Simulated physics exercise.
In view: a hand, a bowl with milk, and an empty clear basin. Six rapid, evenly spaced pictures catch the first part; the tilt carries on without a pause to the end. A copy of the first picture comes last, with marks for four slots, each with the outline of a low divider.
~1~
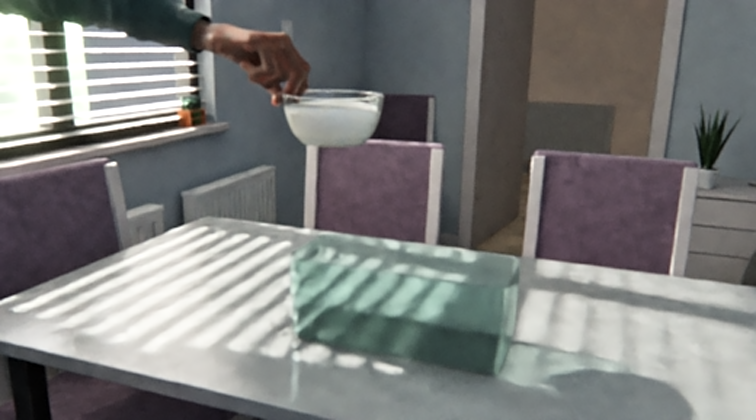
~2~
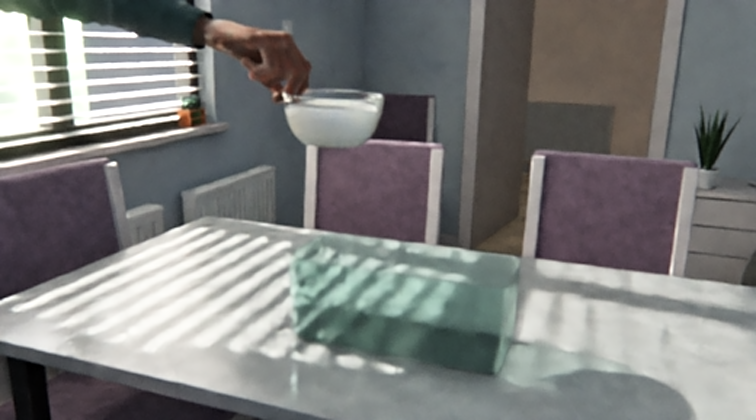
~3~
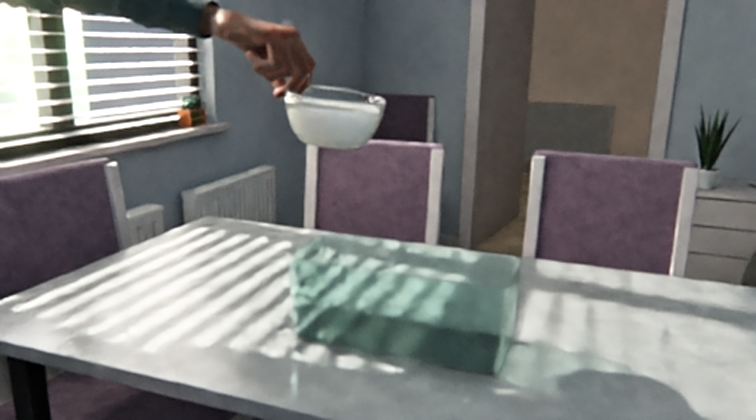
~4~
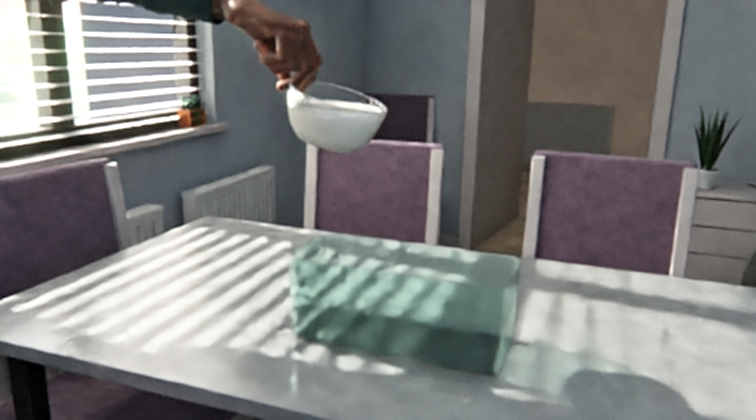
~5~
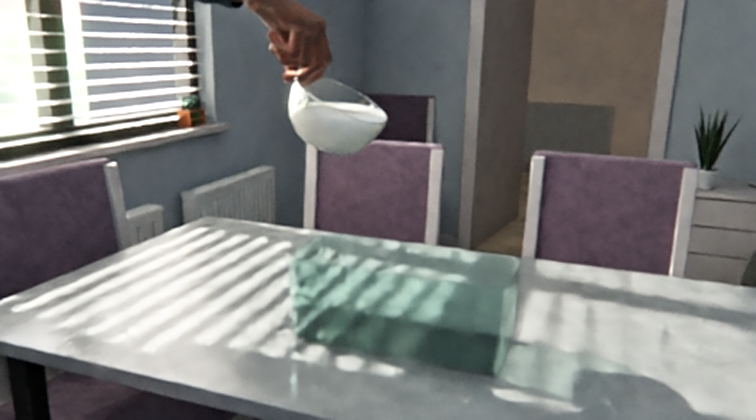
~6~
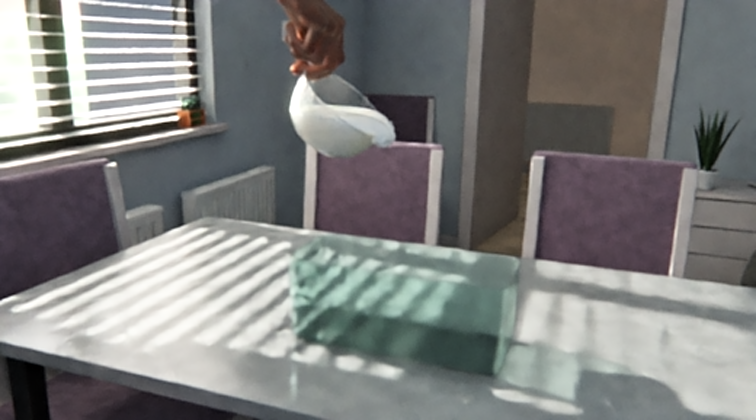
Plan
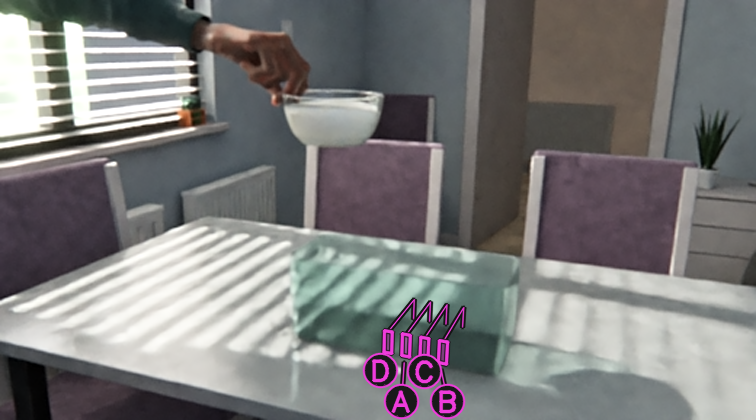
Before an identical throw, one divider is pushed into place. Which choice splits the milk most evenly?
The best place is A.
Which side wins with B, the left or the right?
More ends on the left.
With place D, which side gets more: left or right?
More ends on the right.
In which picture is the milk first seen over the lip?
In picture 5.
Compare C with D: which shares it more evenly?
The answer is D.
On the marked copy, A at (404, 362); B at (441, 369); C at (422, 365); D at (386, 358).
Choosing A, about 49 % ends left of the wall and 49 % right of it.
Choosing B, about 82 % ends left of the wall and 15 % right of it; 3 % is lost outside.
Choosing C, about 79 % ends left of the wall and 19 % right of it.
Choosing D, about 31 % ends left of the wall and 67 % right of it.
